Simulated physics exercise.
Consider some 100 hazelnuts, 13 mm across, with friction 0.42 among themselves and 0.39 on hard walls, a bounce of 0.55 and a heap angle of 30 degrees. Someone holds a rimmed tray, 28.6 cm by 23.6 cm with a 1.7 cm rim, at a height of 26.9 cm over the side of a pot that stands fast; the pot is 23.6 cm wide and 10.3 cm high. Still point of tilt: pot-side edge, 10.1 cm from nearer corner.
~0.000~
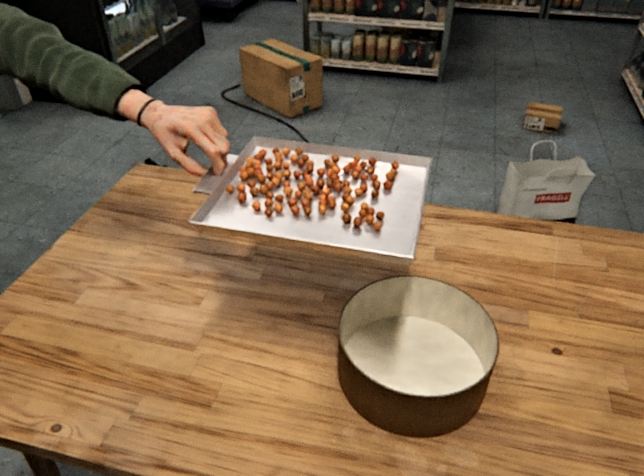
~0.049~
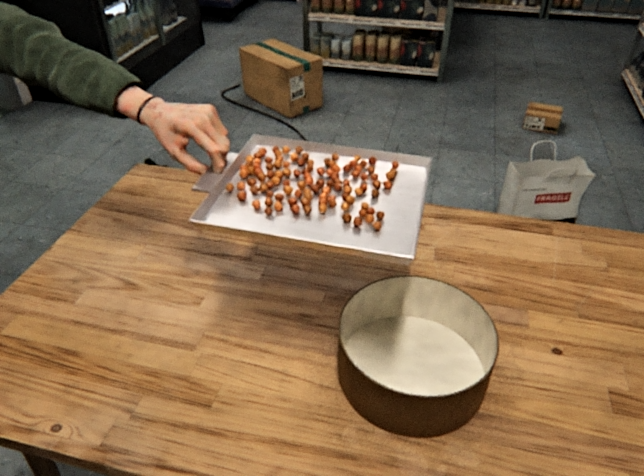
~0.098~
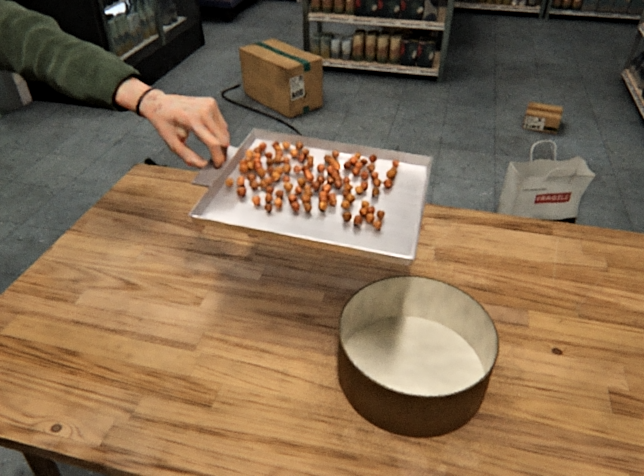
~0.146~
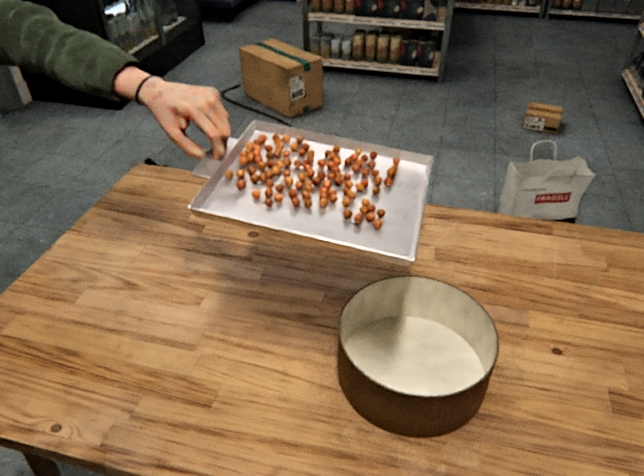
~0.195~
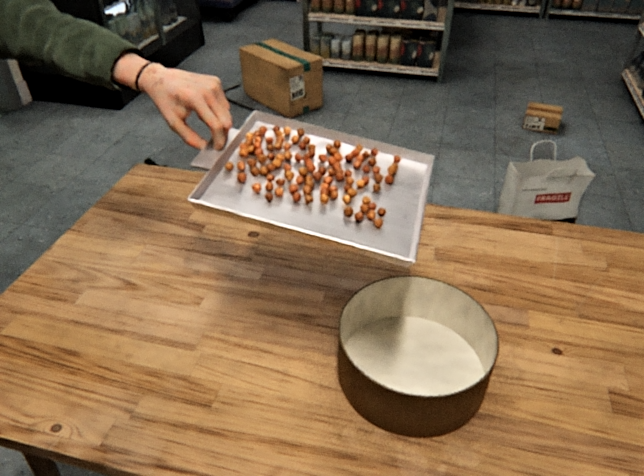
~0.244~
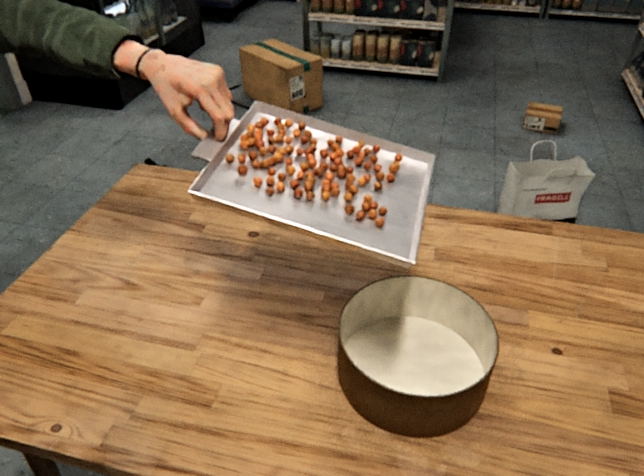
At first, a hand in a green sleeve holds a pale rimmed tray of scattered hazelnuts nearly level above a wooden table, beside and over a round, open pot. The hand then lifts the tray's left side, gradually slanting it down toward the right, while the nuts stay spread across it and the pot remains still.
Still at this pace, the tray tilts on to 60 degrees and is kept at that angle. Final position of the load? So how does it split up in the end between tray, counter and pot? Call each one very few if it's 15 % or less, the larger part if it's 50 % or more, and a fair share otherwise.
I'd say left on the tray the larger part, counter very few, pot a fair share.
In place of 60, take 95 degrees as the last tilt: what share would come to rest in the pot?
I'd expect some 95 per cent in the pot.
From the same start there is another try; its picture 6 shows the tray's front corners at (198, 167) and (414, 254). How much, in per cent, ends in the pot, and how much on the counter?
Pot: 25, counter: 30.
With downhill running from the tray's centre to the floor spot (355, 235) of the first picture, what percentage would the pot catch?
The share would be about 60 percent.
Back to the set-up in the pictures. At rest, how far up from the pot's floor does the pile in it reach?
Around 1.5 cm above the floor.
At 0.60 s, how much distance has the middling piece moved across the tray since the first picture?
Displacement on the tray: Roughly 10 cm.
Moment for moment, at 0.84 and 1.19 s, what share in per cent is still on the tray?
Sequence: 95; 75.
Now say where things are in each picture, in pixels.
Tray tilt 0 degrees, front corners at (195, 220) and (410, 254); middle of the pieces at (309, 182); pot at (418, 329), in the first picture.
Tray tilt 1 degrees, front corners at (195, 218) and (410, 254); middle of the pieces at (309, 181), in the second picture.
Tray tilt 3 degrees, front corners at (194, 213) and (410, 255); middle of the pieces at (309, 178), in the third picture.
Tray tilt 6 degrees, front corners at (194, 206) and (411, 256), lowest corner right front; middle of the pieces at (310, 173), in the fourth picture.
Tray tilt 9 degrees, front corners at (194, 198) and (411, 257), lowest corner right front; middle of the pieces at (311, 168), in the fifth picture.
Tray tilt 12 degrees, front corners at (194, 189) and (411, 258), lowest corner right front; middle of the pieces at (312, 163); pot at (418, 329). Its pace works out near 65 degrees a second, in the sixth picture.
Then, at 0.60 s, tilt 35 degrees; the tray holds 100 %, the pot 0 %.
Then, at 0.84 s, tilt 51 degrees; the tray holds 95 %, the pot 0 %.
After 1.19 s, tilt 60 degrees; the tray holds 75 %, the pot 20 %.
In the end, at 2.5 s, tray 60 %, counter 0 %, pot 40 %.
